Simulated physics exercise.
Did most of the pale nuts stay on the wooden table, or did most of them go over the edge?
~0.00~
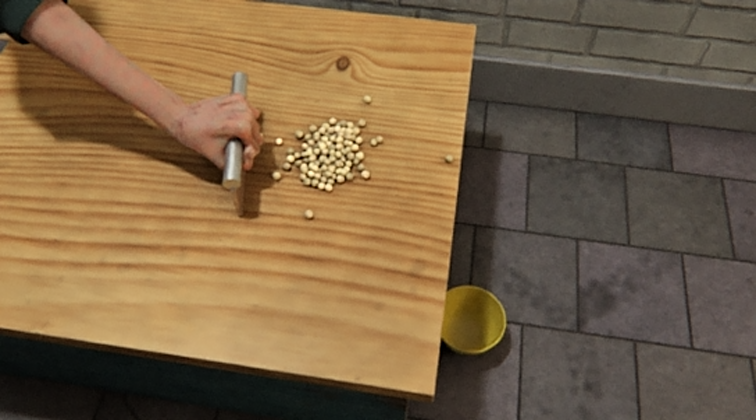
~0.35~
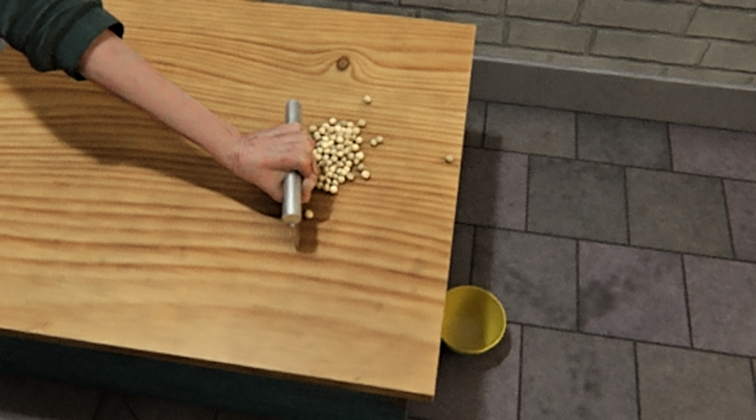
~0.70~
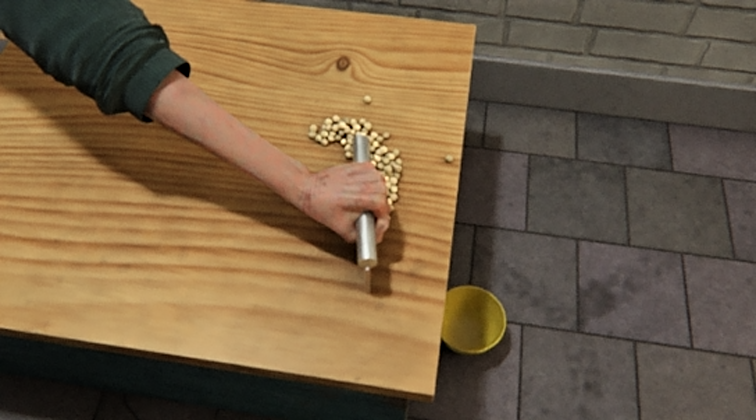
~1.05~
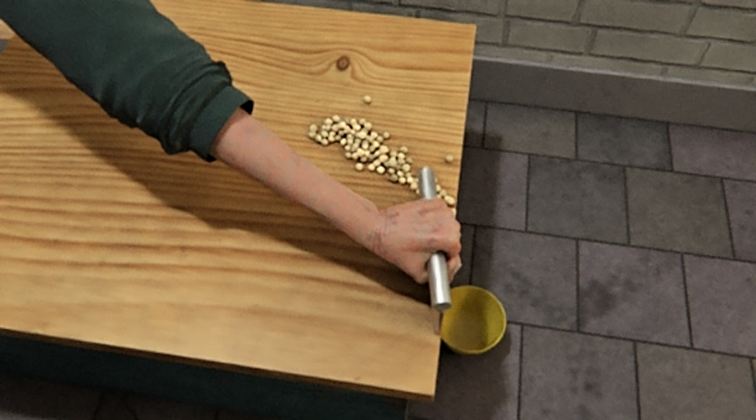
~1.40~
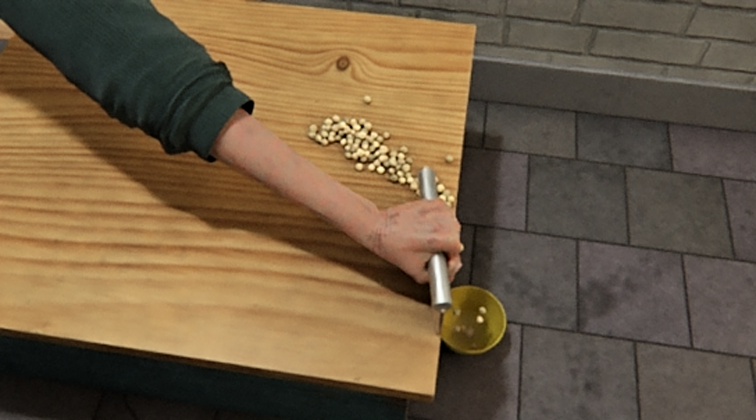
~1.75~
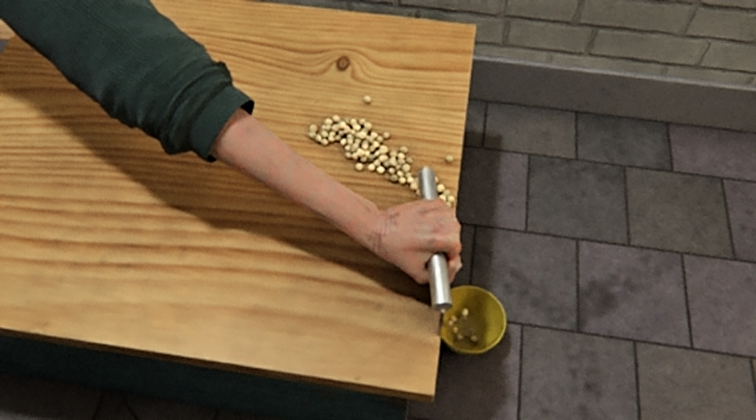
Most of them stayed on the table. Only a small share dropped into the yellow bowl, and none were seen lying on the floor.
